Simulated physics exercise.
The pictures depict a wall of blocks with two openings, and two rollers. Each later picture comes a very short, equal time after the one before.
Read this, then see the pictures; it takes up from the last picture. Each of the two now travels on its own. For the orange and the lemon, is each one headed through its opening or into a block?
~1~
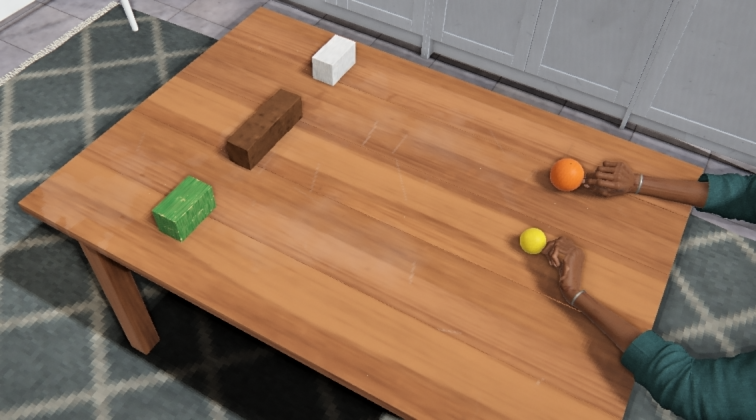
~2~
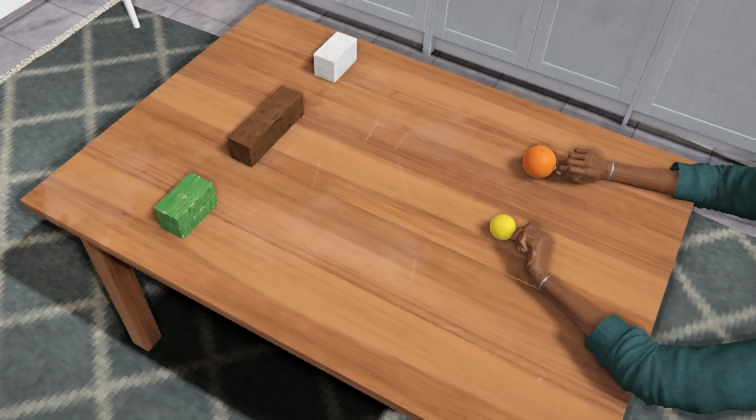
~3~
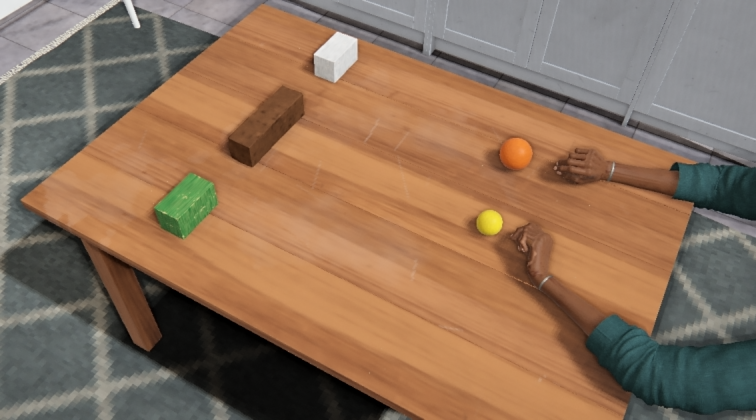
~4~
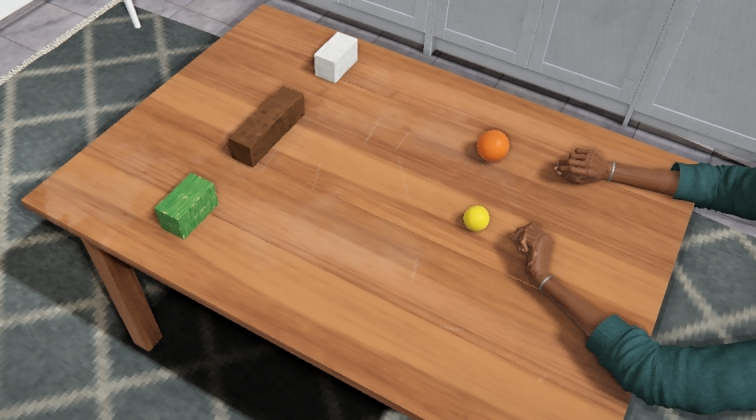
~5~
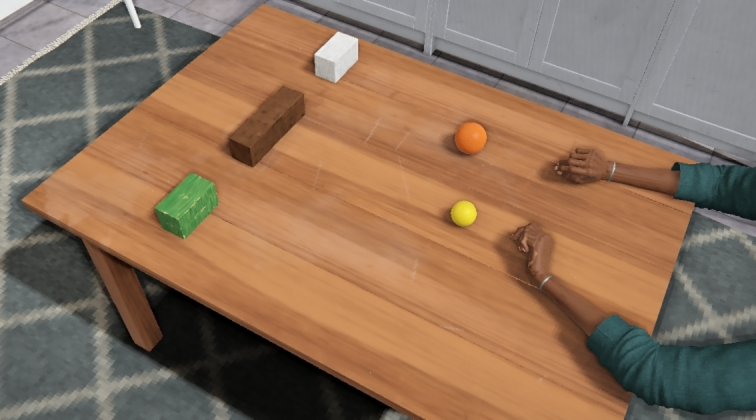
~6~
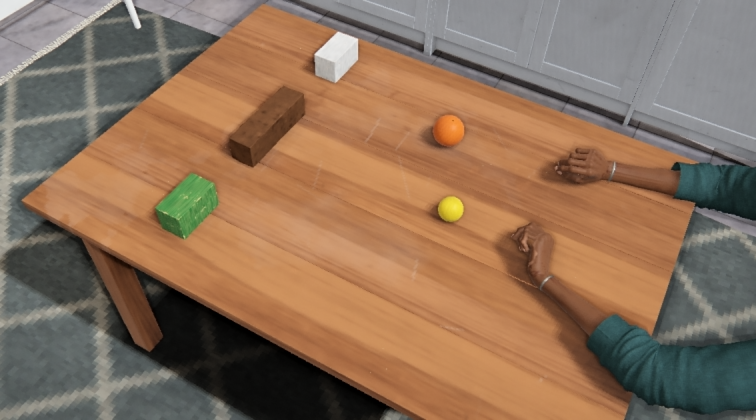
The orange goes through, the lemon runs into a block.
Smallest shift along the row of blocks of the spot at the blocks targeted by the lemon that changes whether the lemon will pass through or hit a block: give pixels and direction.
Roughly 28 pixels downward.
Then, 0.40 s past the last view, orange heading on near (248, 62); lemon heading on near (328, 167).
Then, 1.00 s past the last view, orange heading on near (74, 134); lemon coming back near (284, 161).
Finally, the orange rolls through; the lemon bounces off.
